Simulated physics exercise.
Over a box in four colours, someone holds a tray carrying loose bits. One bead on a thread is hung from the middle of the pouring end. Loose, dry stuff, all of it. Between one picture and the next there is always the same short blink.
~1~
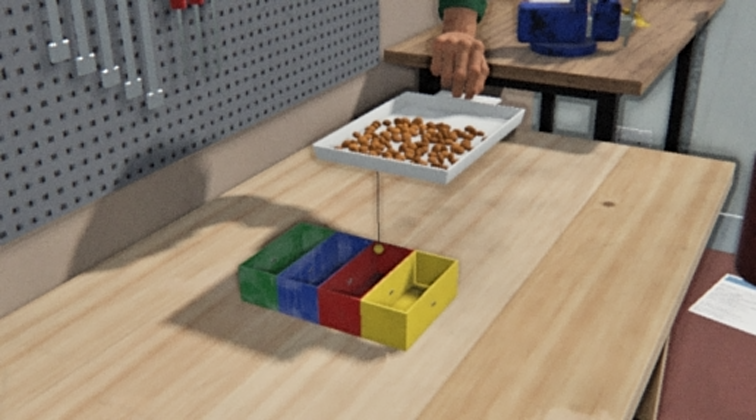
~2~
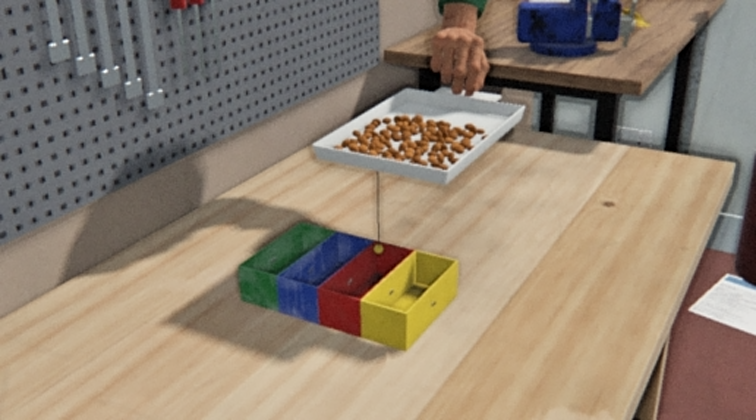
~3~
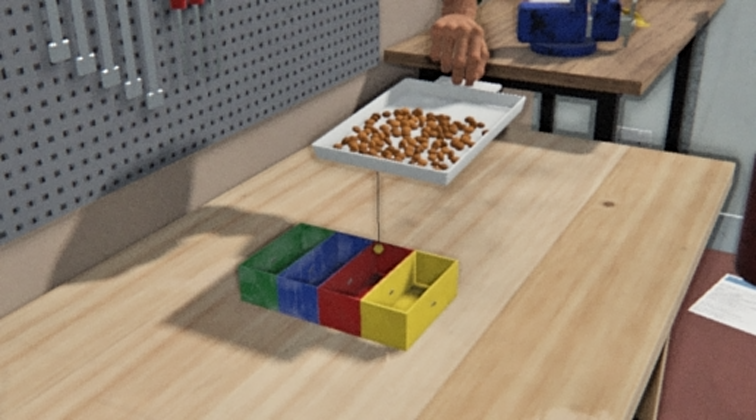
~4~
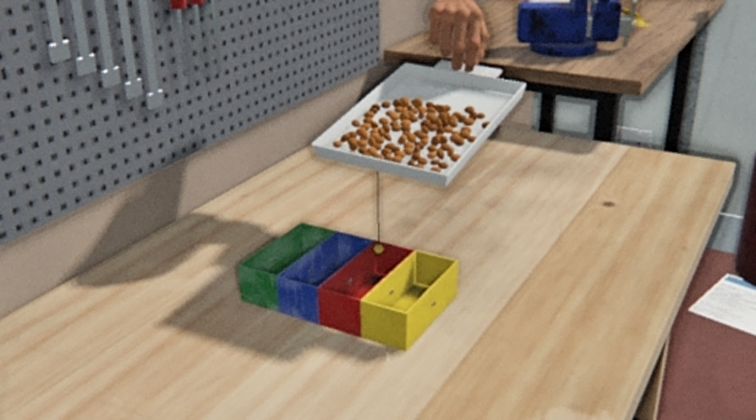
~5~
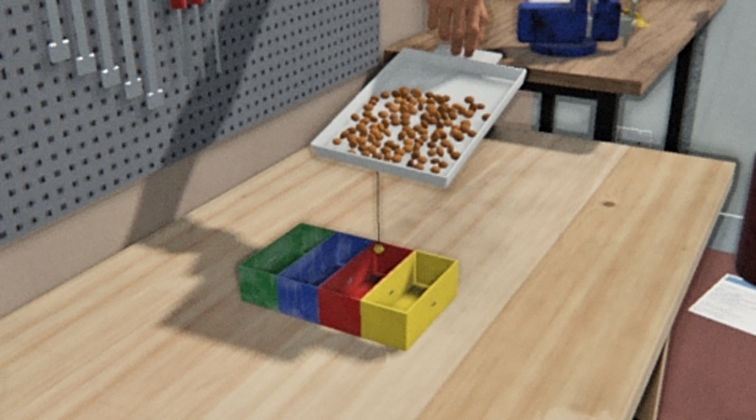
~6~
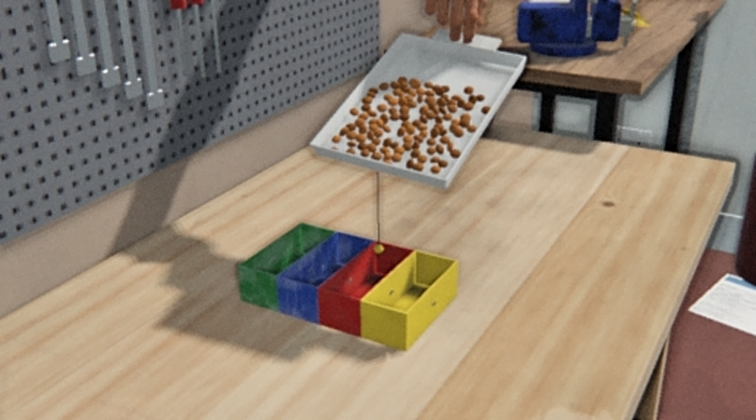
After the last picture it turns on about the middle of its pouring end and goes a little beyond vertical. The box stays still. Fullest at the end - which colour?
Yellow cell.
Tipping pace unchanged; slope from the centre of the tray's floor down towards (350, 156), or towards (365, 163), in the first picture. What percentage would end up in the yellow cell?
Respectively 0 % and 10 %.
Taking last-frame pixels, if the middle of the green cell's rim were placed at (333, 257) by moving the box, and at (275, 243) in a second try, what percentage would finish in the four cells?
First case: Some 100 %; second case: Some 60 %.
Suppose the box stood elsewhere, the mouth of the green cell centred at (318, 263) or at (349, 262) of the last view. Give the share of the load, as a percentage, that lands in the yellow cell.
About 20 and 0 per cent respectively.
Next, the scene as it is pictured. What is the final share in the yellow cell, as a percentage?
It comes to roughly 40 percent of the load.
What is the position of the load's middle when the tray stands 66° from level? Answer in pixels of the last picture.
Near (395, 149).
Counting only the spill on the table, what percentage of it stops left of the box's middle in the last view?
Left portion: Around 20 %.
Shortly afterwards, tray tipped steeply; all but a few on the tray; only a few falling or outside the box.
Next, tray tipped past a quarter turn; a little on the tray; near a third in the yellow cell; near a quarter in the red cell; a little in the blue cell; near a third falling or outside the box.
Some moments later, tray tipped past a quarter turn; near half in the yellow cell; near a quarter in the red cell; a little in the blue cell; near a quarter falling or outside the box.
In the end, tray tipped past a quarter turn; near half in the yellow cell; near a quarter in the red cell; a little in the blue cell; none at all in the green cell; near a quarter outside the box.
